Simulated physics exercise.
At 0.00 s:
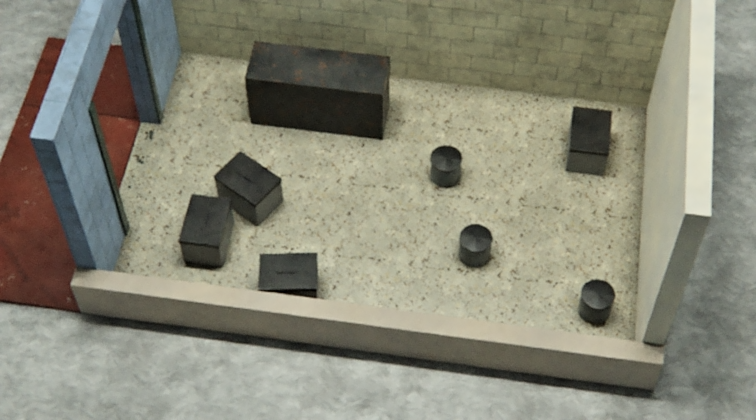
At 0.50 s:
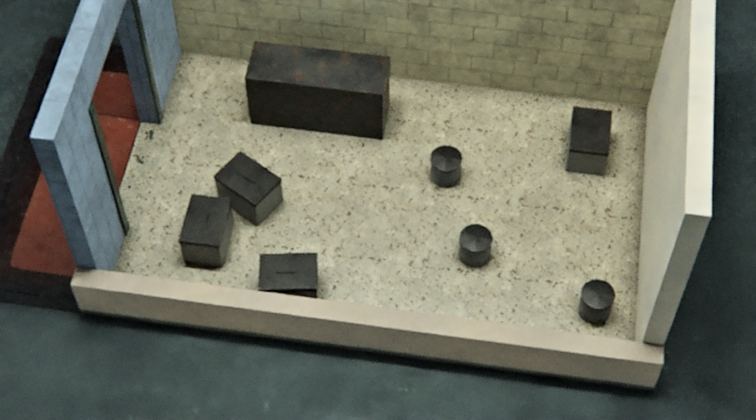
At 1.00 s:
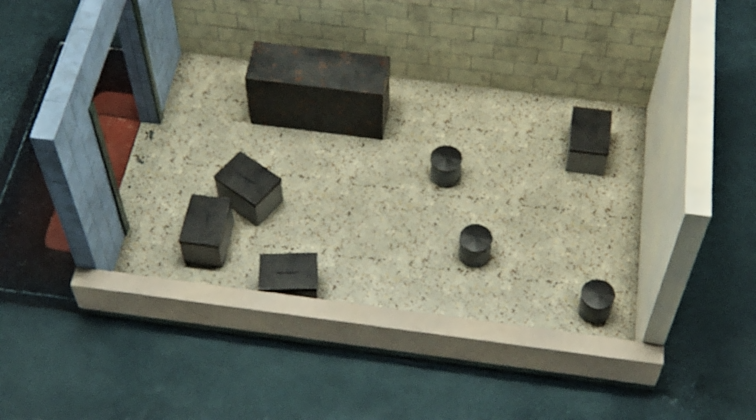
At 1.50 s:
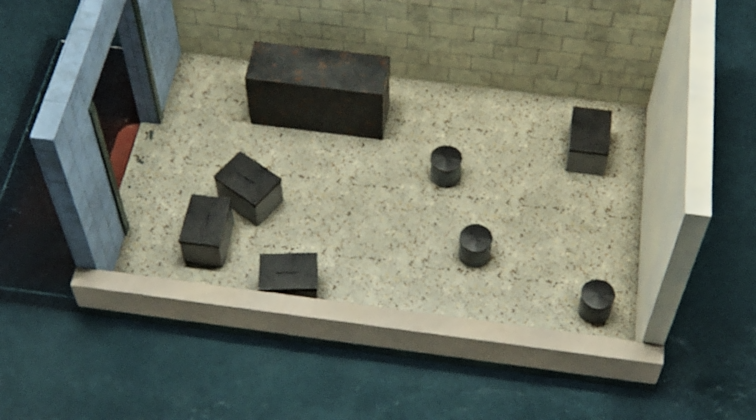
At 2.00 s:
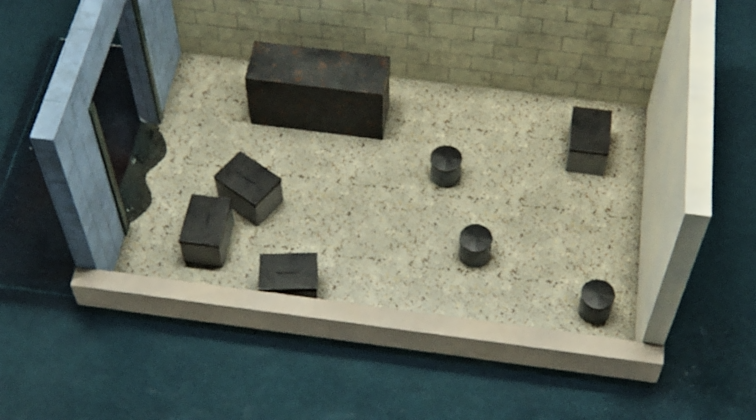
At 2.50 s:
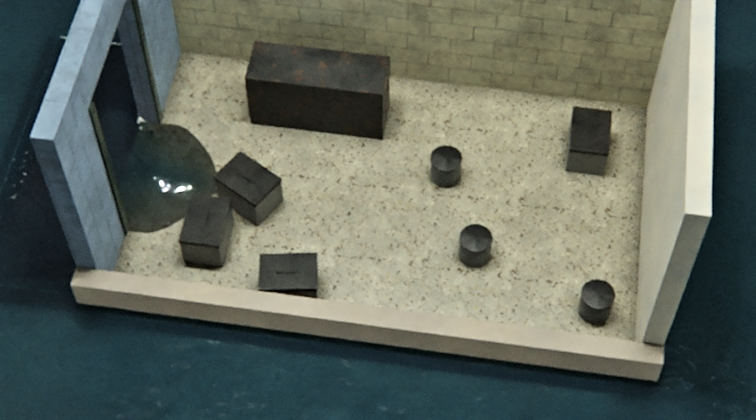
Corner store with dark boxes and drums, dark water spreading outside, covering the red ground and entering through the left doorway.
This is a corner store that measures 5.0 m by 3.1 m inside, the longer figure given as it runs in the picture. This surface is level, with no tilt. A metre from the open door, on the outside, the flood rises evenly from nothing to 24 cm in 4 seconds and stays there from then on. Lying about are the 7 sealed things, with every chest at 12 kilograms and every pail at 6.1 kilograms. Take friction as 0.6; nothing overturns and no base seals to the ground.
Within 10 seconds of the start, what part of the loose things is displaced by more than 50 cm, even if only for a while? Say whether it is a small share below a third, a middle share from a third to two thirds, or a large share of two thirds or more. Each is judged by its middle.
A large share, two thirds or more.
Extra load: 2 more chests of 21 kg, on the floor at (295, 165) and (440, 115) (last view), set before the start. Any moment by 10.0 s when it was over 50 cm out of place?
Well, the first one tops the mark, and the second stays under the mark.
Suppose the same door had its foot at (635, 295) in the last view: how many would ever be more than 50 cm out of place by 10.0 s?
That gives 6 of them.
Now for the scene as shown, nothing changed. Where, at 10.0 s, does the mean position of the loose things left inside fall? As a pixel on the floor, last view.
Somewhere near (584, 214).
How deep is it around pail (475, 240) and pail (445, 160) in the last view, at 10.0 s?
Close to 18 and 15 centimetres.
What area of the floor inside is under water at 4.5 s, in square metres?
Roughly 6.0 m2 of it is wet.
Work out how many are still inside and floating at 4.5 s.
The count is 0.
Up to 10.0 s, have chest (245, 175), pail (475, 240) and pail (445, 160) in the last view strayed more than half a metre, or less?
One by one in that order: Above; above; above.
After 3.5 s 0 of 7 are over 50 cm from their spots; 0 afloat.
After 4.5 s 2 of 7 are over 50 cm from their spots; 0 afloat.
After 7.0 s 5 of 7 are over 50 cm from their spots; 3 afloat.
After 10.0 s 5 of 7 are over 50 cm from their spots, and 6 have been at some point; 7 afloat.
